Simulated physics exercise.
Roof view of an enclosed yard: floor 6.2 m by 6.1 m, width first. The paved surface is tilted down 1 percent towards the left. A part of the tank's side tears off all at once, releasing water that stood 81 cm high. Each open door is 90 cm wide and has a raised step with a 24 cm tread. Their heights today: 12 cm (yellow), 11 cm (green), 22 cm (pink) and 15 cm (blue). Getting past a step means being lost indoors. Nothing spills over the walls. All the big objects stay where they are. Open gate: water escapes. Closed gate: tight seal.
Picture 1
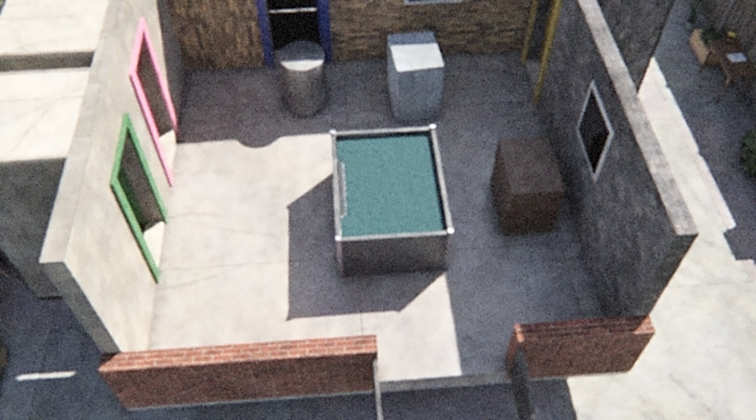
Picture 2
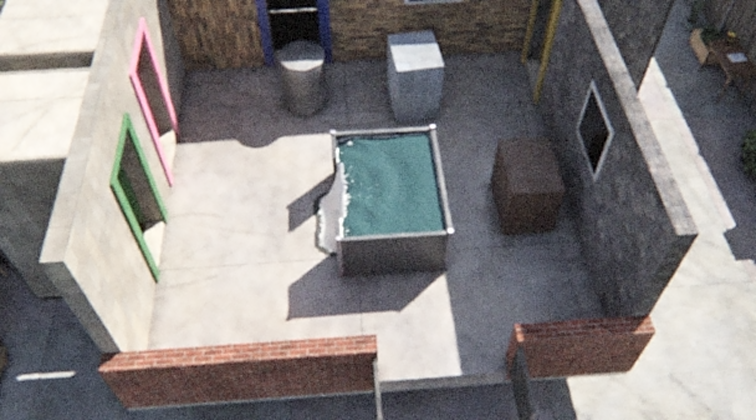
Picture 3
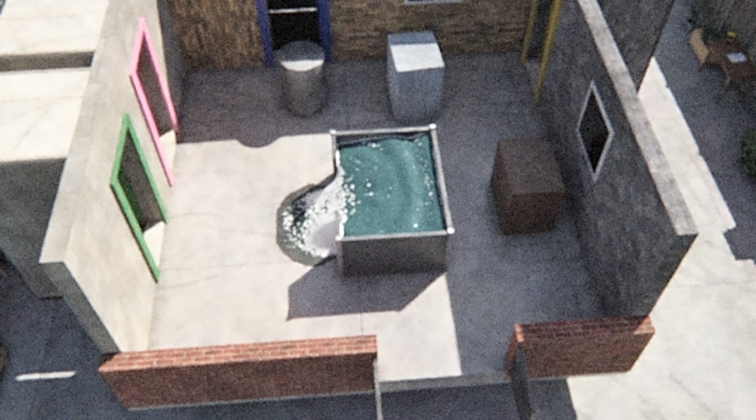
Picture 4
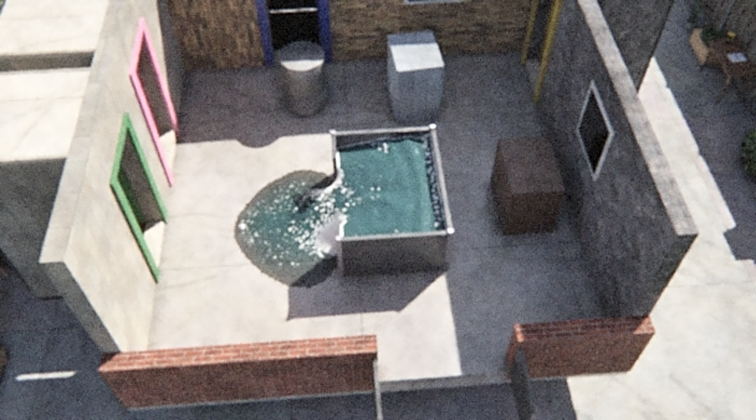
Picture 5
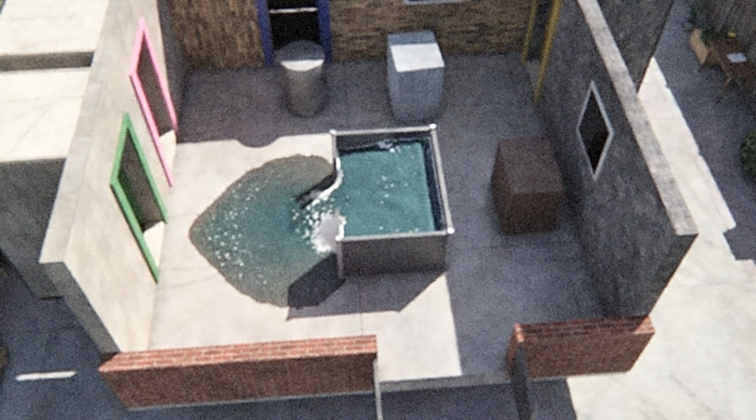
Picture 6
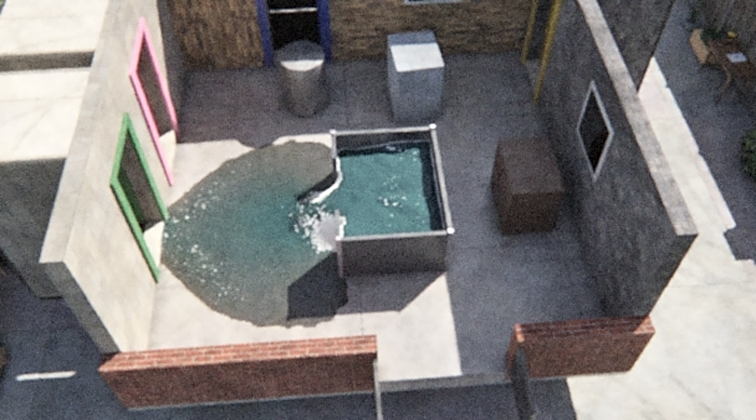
To begin with, a full tank of still, green water stands in a walled yard seen from above. Its left side tears open and water gushes through the gap, foaming onto the pale paving. The puddle spreads leftward in a widening, rounded sheet and reaches the green door, while the tank's level drops.
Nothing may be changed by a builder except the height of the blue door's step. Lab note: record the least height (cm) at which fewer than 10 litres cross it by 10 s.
Least height: 7.5 cm.
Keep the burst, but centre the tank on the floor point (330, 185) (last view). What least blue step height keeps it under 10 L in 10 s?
It should be around 8.5 cm high.
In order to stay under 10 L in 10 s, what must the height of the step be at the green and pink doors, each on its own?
About 33 cm at green and about 20 cm at pink.
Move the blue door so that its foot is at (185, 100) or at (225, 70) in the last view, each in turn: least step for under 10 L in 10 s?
Minimums: About 13.5 cm and 21 cm.
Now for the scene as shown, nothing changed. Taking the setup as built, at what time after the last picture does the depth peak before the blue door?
I'd guess close to 5.5 seconds.
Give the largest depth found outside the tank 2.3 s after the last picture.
About 26 cm at most.
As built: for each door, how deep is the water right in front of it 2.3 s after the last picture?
Yellow door 0 cm, green door 22 cm, pink door 15 cm, blue door 6 cm.
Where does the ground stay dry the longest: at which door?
I'd say the yellow door.
Then, 0.7 s after the last picture water covers 30 % of the floor, deepest (38 cm) near (331, 224); it has not reached the blue door.
Then, 2.3 s after the last picture water covers 40 % of the floor, deepest (26 cm) near (186, 76); 6 cm at the blue door, 0 litres in over its 15 cm step.
Then, 9.3 s after the last picture water covers 95 % of the floor, deepest (11 cm) near (143, 381); 7 cm at the blue door, 0 litres in over its 15 cm step.
At the blue door as built, the water peaked near 11 cm, 5.5 s after the last picture.
With a step of 6 cm, 23 litres would have come in within the 10 s; with 9.5 cm, 1 litre. So under 10 litres takes about 7.5 cm.
